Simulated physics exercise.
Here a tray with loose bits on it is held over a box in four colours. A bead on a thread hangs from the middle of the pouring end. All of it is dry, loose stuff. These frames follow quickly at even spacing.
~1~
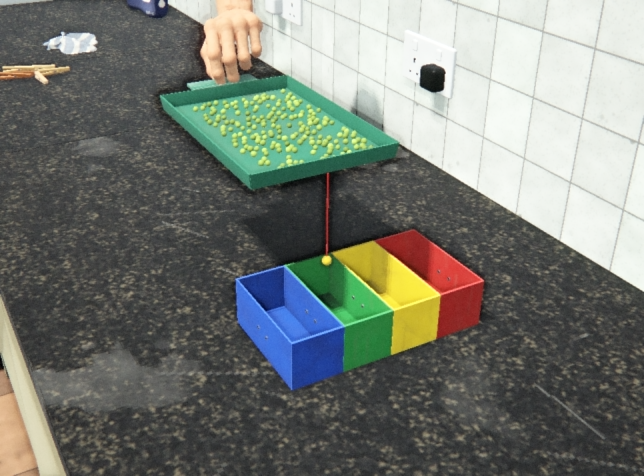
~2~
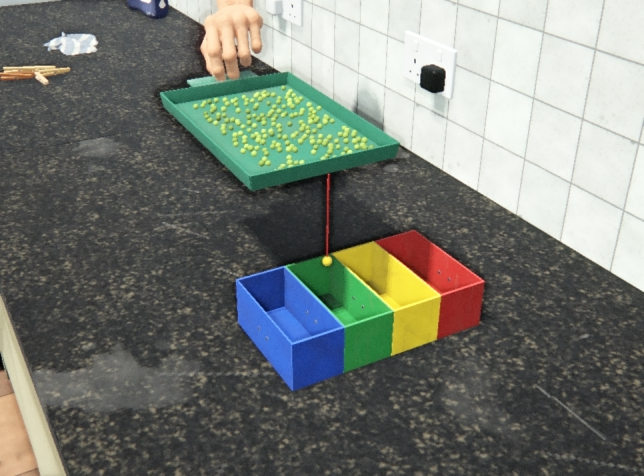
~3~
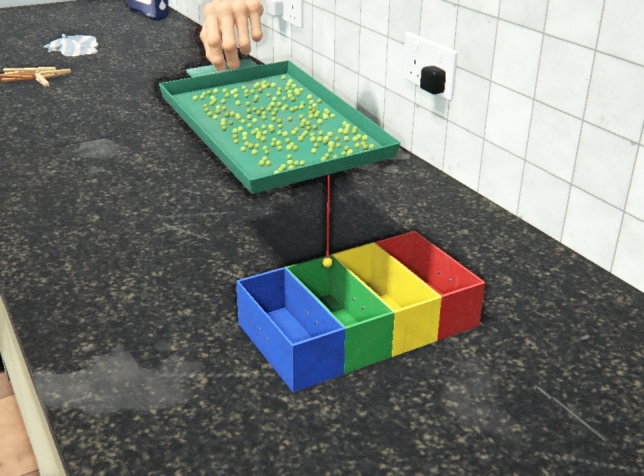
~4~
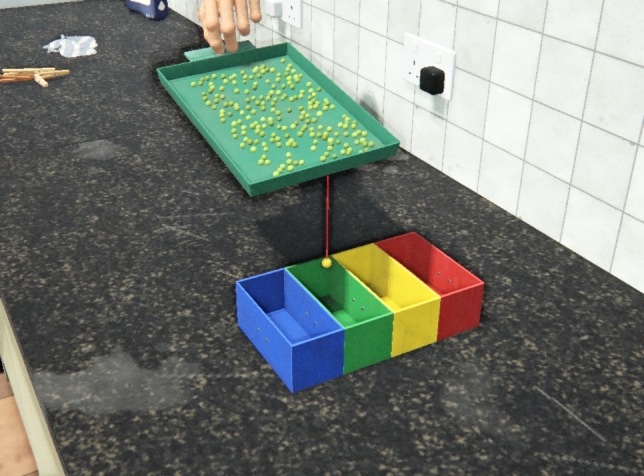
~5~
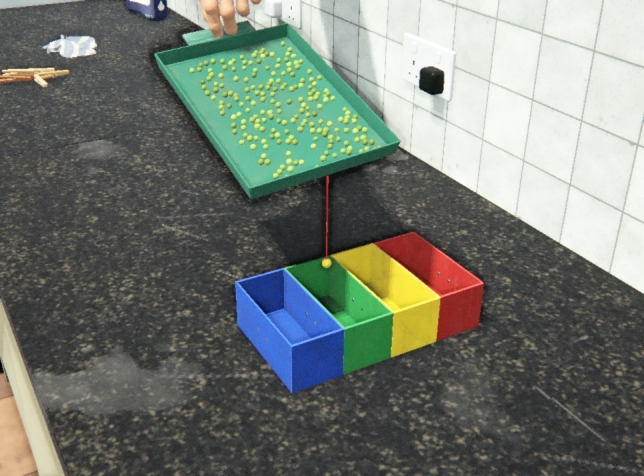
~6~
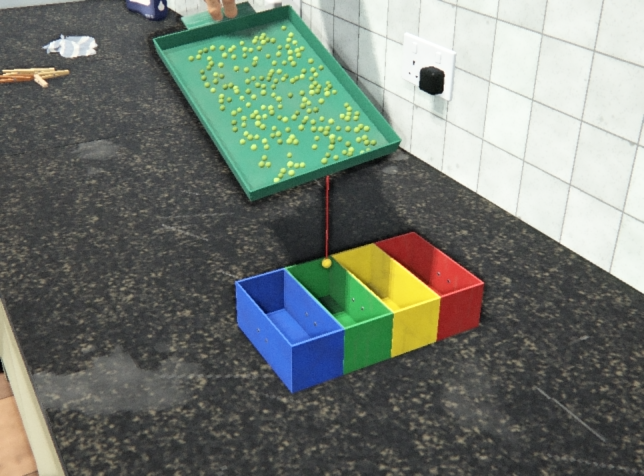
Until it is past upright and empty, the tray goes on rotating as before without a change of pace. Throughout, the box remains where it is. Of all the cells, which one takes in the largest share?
The largest share goes to the blue cell.
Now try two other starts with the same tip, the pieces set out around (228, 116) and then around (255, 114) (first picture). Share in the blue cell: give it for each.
First case: Some 70 %; second case: Some 70 %.
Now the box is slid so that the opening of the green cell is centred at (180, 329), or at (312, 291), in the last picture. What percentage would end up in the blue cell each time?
I'd say about 0 percent, followed by about 70 percent.
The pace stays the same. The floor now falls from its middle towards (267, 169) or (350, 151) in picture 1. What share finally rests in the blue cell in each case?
First case around 70 per cent, second case 0 per cent.
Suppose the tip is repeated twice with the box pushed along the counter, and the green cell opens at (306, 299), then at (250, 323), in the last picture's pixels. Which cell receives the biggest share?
Result 1: The blue one. Result 2: The cell in yellow.
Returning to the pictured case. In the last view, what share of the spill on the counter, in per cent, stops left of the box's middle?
Estimate: About 100 in every hundred.
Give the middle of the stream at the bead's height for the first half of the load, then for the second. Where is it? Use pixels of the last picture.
Earlier half at (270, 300), later half at (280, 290).
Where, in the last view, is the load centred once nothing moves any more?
Around (294, 350).
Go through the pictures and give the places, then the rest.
Corners of the pouring end (251, 173) and (396, 142), level; middle of the load (279, 128), dried peas; bead on its thread (327, 261); blue cell (318, 353); green cell (368, 336); yellow cell (415, 320); red cell (460, 305), in the first picture.
Corners of the pouring end (251, 174) and (396, 142), level; middle of the load (279, 126), in the second picture.
Corners of the pouring end (252, 178) and (397, 142), tipped barely, lowest at the left corner; middle of the load (279, 122), in the third picture.
Corners of the pouring end (251, 182) and (397, 141), tipped a little, lowest at the left corner; middle of the load (279, 113), in the fourth picture.
Corners of the pouring end (251, 185) and (397, 140), tipped clearly, lowest at the left corner; middle of the load (278, 105), in the fifth picture.
Corners of the pouring end (251, 189) and (398, 139), tipped clearly, lowest at the left corner; middle of the load (279, 99), roughly half on the move; blue cell (318, 356); green cell (368, 339); yellow cell (415, 323); red cell (460, 308), in the sixth picture.
Just after the last frame, tray tipped steeply; the larger part on the tray; just a few in the blue cell; roughly a quarter falling or outside the box.
A moment on, tray tipped past a quarter turn; roughly half on the tray; roughly a quarter in the blue cell; just a few in the green cell; just a few in the yellow cell; roughly a quarter falling or outside the box.
Further on, tray tipped past a quarter turn; roughly two thirds in the blue cell; roughly a quarter in the green cell; just a few in the yellow cell; roughly a quarter falling or outside the box.
When it is over, tray tipped past a quarter turn; roughly two thirds in the blue cell; roughly a quarter in the green cell; just a few in the yellow cell; not one in the red cell; roughly a quarter outside the box.
